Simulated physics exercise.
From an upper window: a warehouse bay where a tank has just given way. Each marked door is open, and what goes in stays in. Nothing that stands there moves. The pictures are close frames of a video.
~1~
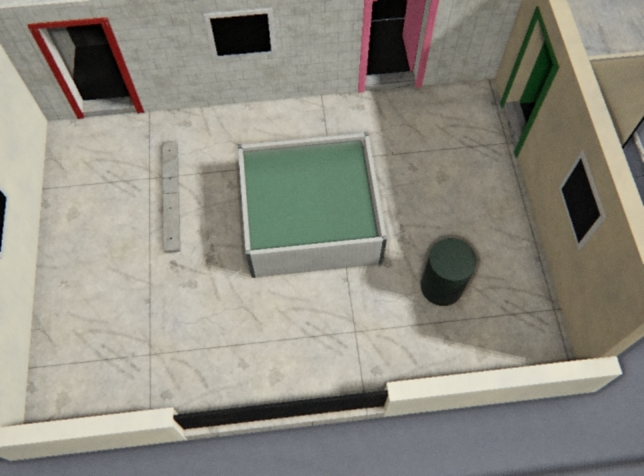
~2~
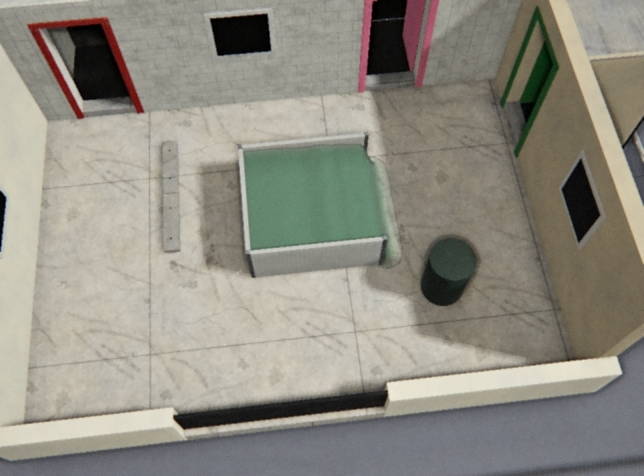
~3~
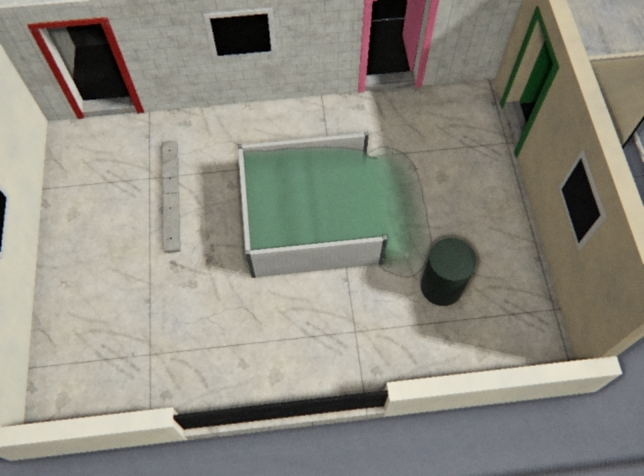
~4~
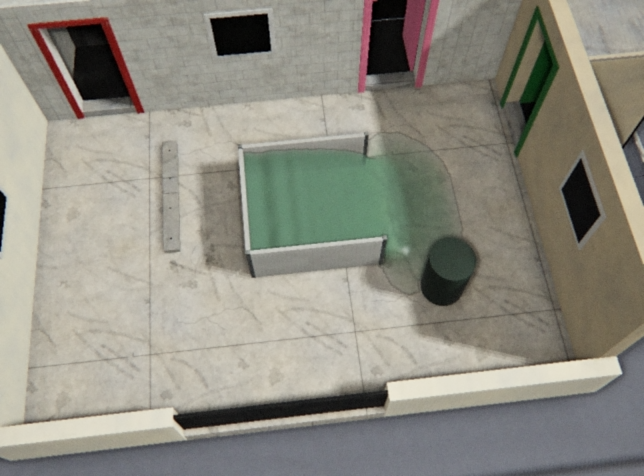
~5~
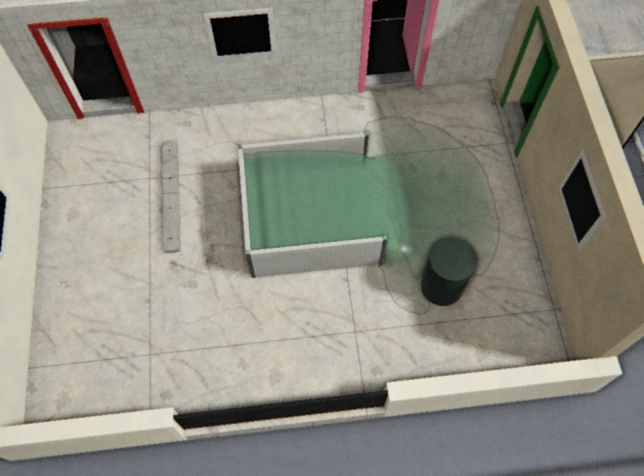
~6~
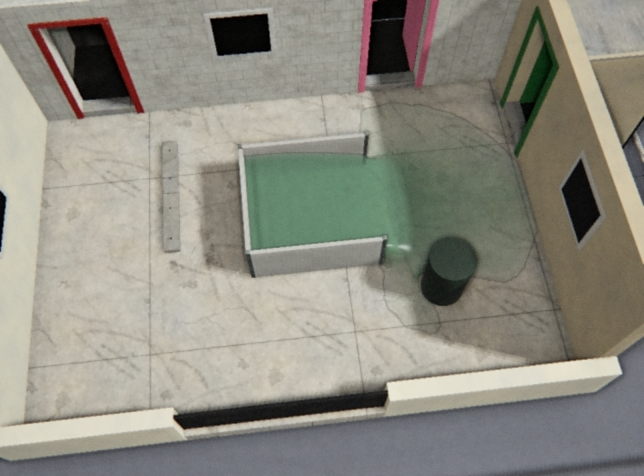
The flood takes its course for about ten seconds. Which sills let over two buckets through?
The green door takes more than that; the red door stays under that; the pink door stays under that.
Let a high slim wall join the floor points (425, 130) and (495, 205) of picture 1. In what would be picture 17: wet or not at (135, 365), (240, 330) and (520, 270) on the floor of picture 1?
In that order: No water, no water, covered.
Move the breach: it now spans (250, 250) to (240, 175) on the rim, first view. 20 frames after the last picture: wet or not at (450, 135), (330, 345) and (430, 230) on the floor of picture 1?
One after the other: Clear, clear, dry.
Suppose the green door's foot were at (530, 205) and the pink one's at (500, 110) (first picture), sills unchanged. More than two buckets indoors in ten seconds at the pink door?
One by one: Pink takes more.
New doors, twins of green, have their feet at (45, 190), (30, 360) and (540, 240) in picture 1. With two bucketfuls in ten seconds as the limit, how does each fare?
As listed: Lets less in, takes less, floods.
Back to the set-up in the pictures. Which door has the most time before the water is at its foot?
Last comes the red door.
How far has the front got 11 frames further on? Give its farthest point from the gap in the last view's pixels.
I would point to (573, 373).
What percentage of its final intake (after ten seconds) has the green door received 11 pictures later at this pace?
Roughly 45 per cent.
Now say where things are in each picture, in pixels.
In the first picture, the tank at (310, 194) is whole and still.
In the second picture, the front is at a hidden place, out from the gap at (371, 202).
In the third picture, the front is at (388, 152), out from the gap at (371, 204).
In the fourth picture, water pours out at (370, 205) and has run to (423, 149).
In the fifth picture, the front is at (473, 162), out from the gap at (370, 206).
In the sixth picture, the front is at (521, 176), out from the gap at (370, 206).
A moment on, water covers 25 % of the floor; the green door under two buckets in, the red door not reached, the pink door wet at the sill, nothing in.
Next, water covers 30 % of the floor; the green door over two buckets in, the red door not reached, the pink door wet at the sill, nothing in.
Then, water covers 45 % of the floor; the green door far over two buckets in, the red door not reached, the pink door wet at the sill, nothing in.
Later, water covers 90 % of the floor; the green door far over two buckets in, the red door wet at the sill, nothing in, the pink door under two buckets in.
In the end, water covers 95 % of the floor; the green door far over two buckets in, the red door wet at the sill, nothing in, the pink door under two buckets in.
